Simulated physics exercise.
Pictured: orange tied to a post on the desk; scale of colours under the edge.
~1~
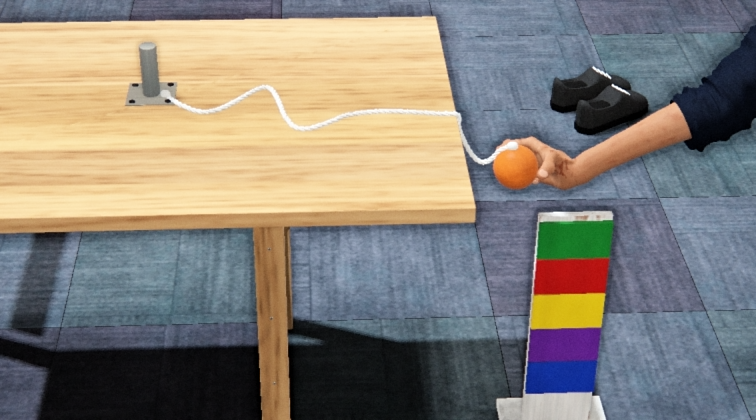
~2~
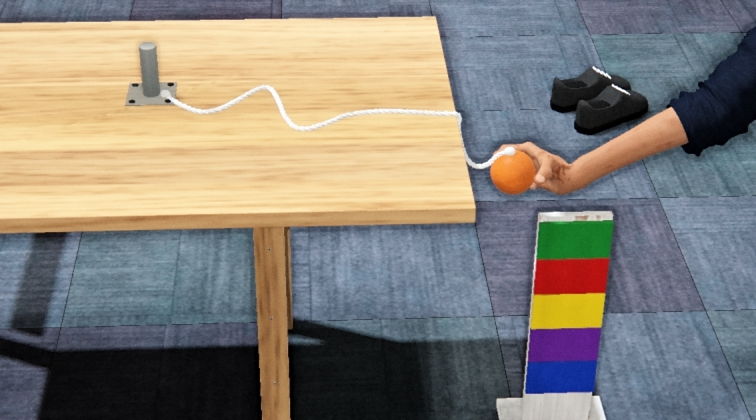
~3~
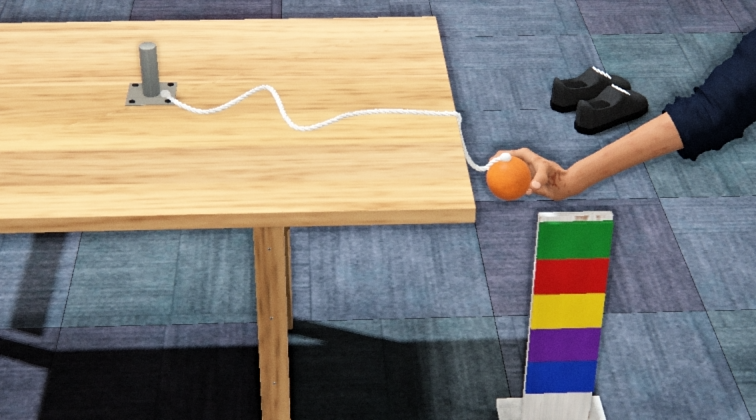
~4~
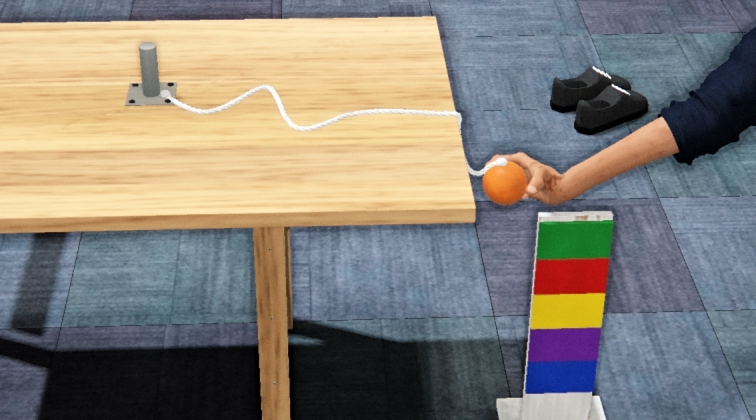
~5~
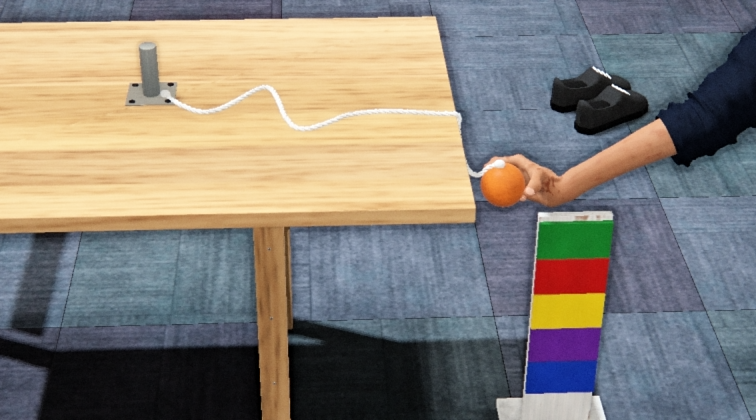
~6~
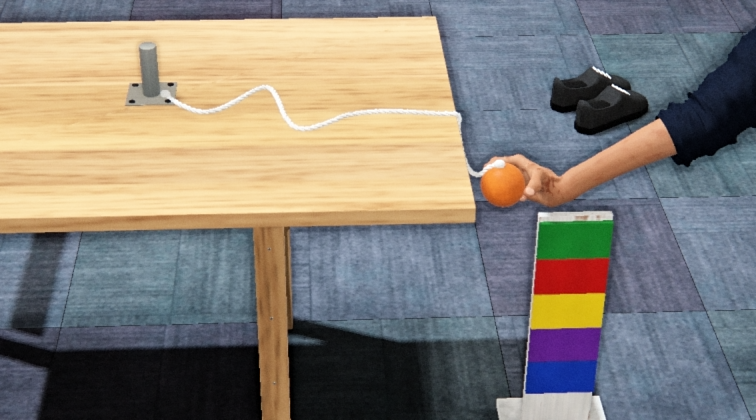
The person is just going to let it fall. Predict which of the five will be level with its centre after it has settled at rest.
I predict yellow.
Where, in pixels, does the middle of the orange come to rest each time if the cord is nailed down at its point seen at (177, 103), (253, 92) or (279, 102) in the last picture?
In order of the tries: About (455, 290), about (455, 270), about (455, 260).
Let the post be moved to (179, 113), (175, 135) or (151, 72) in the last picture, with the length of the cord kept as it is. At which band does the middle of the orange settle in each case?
Result 1: Purple. Result 2: Purple. Result 3: Yellow.
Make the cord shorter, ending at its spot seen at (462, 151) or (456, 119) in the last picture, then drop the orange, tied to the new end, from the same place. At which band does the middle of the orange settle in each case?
Taking them in turn, you'd get red, then green.
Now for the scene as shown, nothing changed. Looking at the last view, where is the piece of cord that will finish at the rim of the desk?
It is around (353, 114).
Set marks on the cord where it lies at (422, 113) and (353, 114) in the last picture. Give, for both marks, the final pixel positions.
Near (456, 175) and (456, 117).
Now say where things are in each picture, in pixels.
In the first frame, orange (516, 167); green (575, 242); red (571, 278); yellow (568, 312); purple (565, 346); blue (561, 378).
In the second frame, orange (513, 172); cord through (191, 110) (260, 89) (291, 124) (366, 113) (458, 124).
In the third frame, orange (509, 179).
In the fourth frame, orange (505, 183); cord through (191, 110) (260, 89) (291, 124) (366, 113) (458, 124).
In the fifth frame, orange (503, 185).
In the sixth frame, orange (503, 185); cord through (191, 110) (260, 89) (291, 124) (366, 113) (458, 124).
Early on, orange near (438, 284); level with red.
Midway, orange near (452, 292); level with yellow.
Finally, orange near (450, 301); level with yellow. The yellow one.
